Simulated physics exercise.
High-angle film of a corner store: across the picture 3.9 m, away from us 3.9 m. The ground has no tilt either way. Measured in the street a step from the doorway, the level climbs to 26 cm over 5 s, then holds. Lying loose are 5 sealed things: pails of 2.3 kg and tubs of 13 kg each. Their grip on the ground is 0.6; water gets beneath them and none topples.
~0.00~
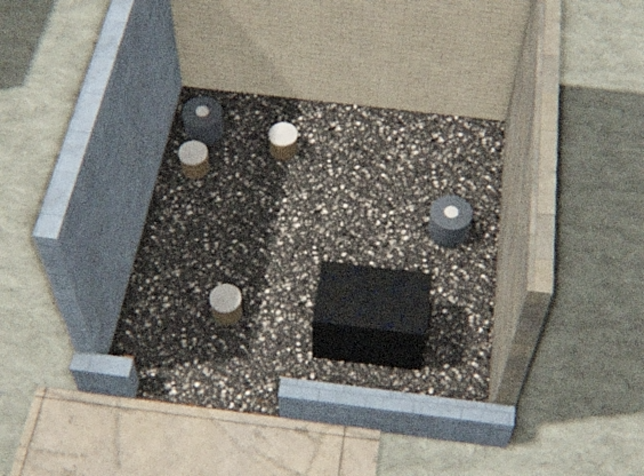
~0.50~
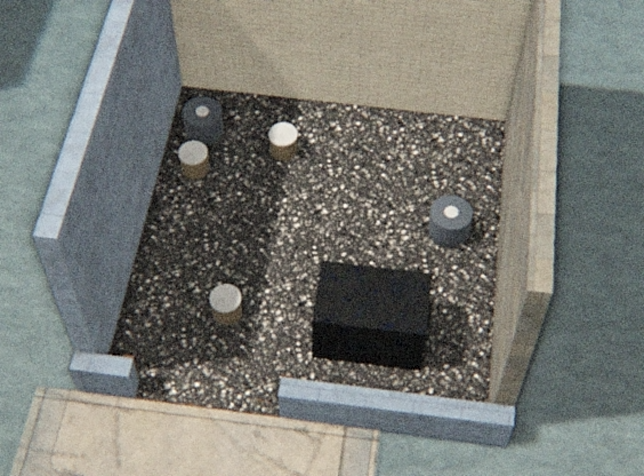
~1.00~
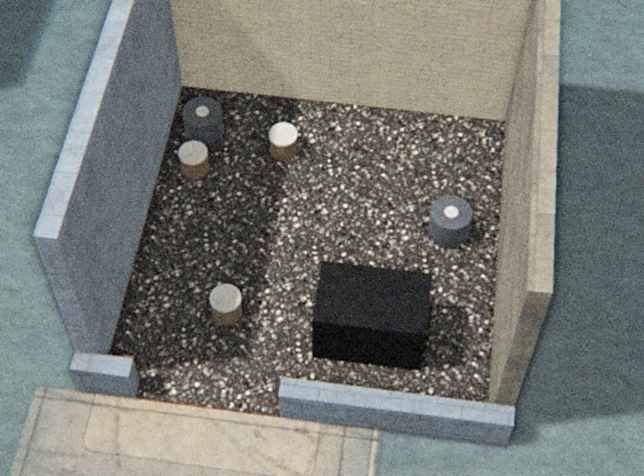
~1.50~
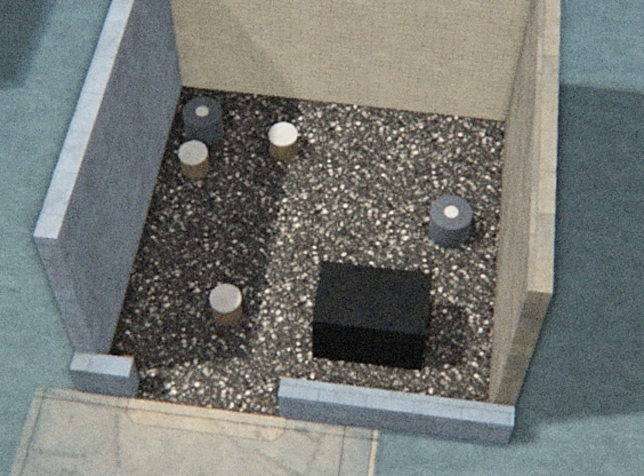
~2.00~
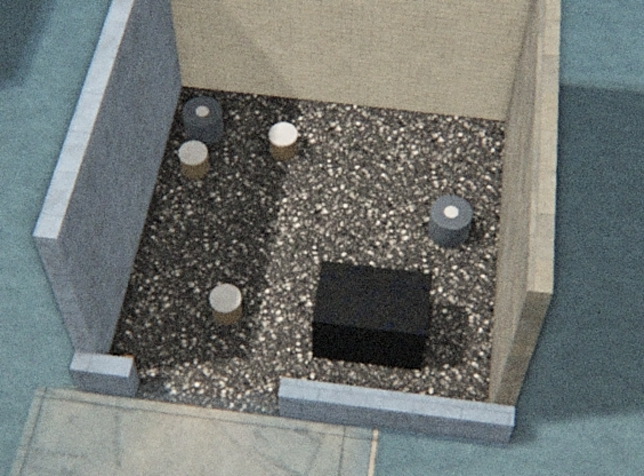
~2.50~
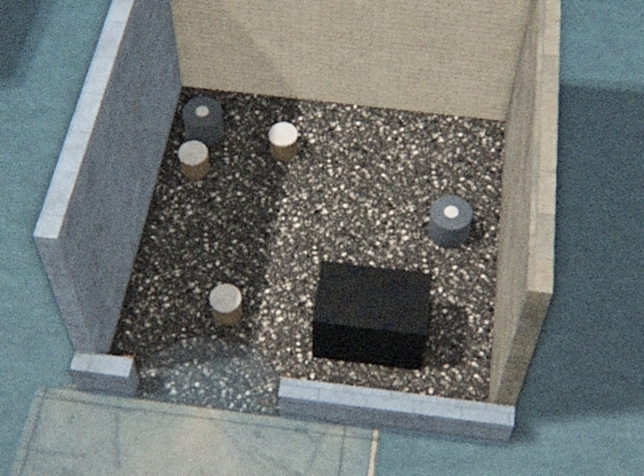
Water spreads over the pale ground outside a small open-topped room, turning it blue-green, then creeps across the tan slab at the doorway. Finally a thin, clear sheet slips through the gap onto the speckled floor, while the black box, pails and tubs all stay where they are.
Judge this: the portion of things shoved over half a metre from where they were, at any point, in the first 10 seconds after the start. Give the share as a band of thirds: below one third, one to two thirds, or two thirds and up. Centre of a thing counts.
The share is two thirds and up.
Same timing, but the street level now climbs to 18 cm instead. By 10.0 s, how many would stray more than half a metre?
Then 3 of them.
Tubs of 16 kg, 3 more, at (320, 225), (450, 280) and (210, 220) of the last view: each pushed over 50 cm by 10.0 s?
Taking them in the given order: Greater, then smaller, then greater.
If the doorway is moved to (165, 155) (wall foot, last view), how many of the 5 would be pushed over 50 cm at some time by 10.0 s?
In that case the number is 4.
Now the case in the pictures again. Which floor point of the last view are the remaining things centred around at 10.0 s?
Centred roughly on (389, 202).
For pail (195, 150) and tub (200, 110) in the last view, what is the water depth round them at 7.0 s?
Some 15 cm at the first, some 21 cm at the second.
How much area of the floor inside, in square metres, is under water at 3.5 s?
That flooded area is roughly 2.5 m2.
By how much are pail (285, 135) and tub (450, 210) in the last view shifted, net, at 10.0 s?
They've ended up 250 cm and 80 cm away, in that order.
After 3.5 s 1 of 5 are over 50 cm from their spots; 0 afloat.
After 4.5 s 1 of 5 are over 50 cm from their spots; 0 afloat.
After 7.0 s 3 of 5 are over 50 cm from their spots; 4 afloat.
After 10.0 s 5 of 5 are over 50 cm from their spots, and 5 have been at some point; 5 afloat.
